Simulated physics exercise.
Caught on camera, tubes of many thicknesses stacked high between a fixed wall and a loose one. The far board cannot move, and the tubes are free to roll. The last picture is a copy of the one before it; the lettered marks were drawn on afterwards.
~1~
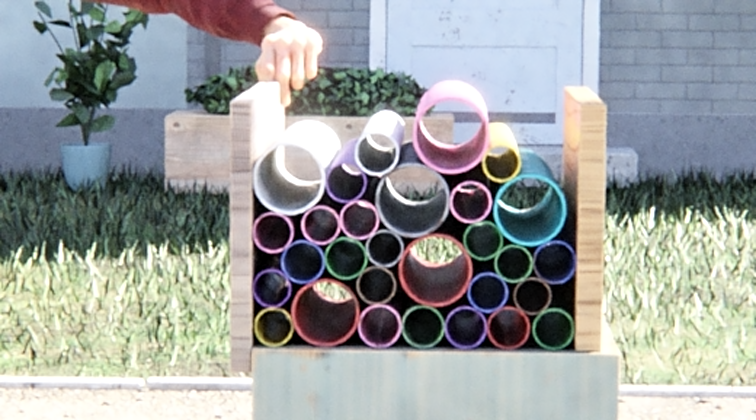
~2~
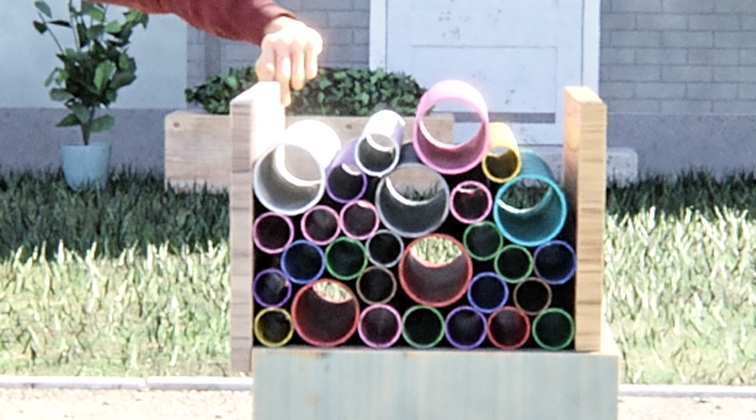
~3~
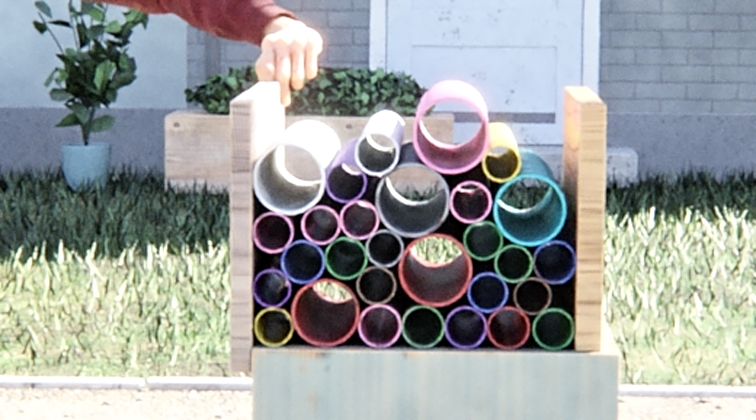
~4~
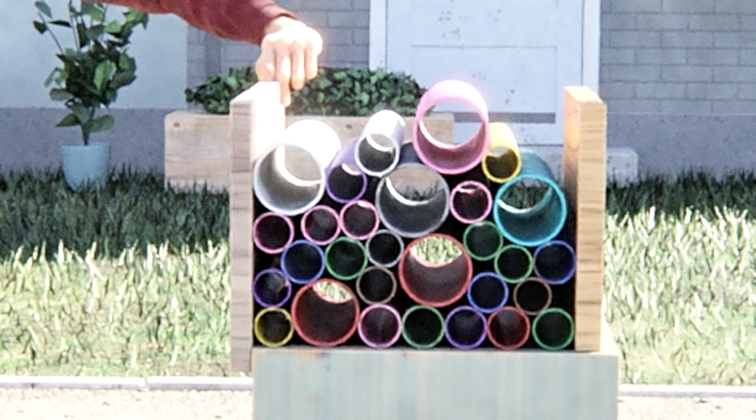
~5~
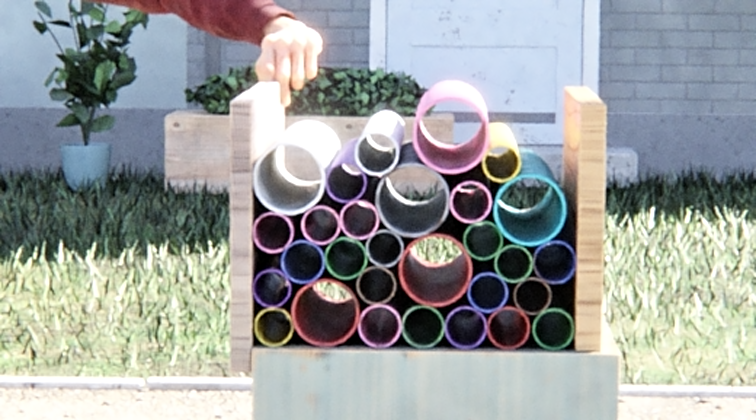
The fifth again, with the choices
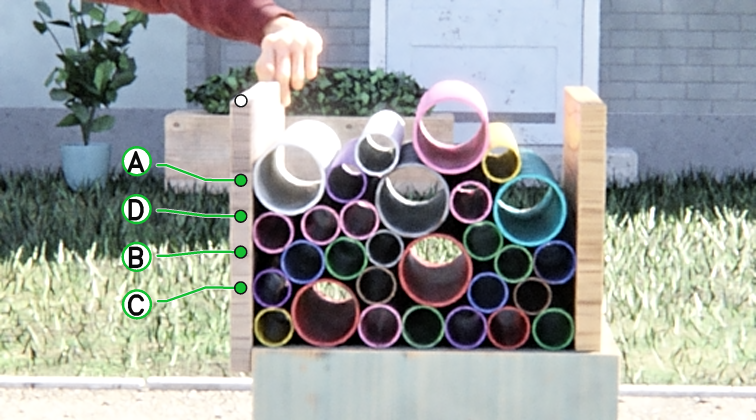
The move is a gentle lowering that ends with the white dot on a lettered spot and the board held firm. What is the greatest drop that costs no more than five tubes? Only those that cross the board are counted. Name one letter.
The last mark within the limit is C.
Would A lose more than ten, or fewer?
Fewer than ten.
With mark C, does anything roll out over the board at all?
At C: Yes.
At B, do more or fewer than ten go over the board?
Fewer than ten.
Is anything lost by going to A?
No, at A.
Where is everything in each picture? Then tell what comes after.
The first frame shows a red tube (508, 327); a purple tube (272, 288); a green tube (513, 263).
The second frame shows a green tube (513, 263); a grey tube (412, 200).
The third frame shows a pink tube (471, 202); side board (258, 215).
The fourth frame shows a yellow tube (274, 327); a red tube (508, 327).
The fifth frame shows a purple tube (272, 288); a green tube (513, 263); a grey tube (412, 200).
On the marked copy, A at (240, 180); B at (240, 252); C at (240, 288); D at (240, 216); the white dot at (241, 101).
With C. Early on, top of the board (253, 184).
Further on, top of the board (252, 280).
At the end, top of the board (252, 287), two out over the board.
As for the rest, A none out over the board; B none out over the board; D none out over the board.
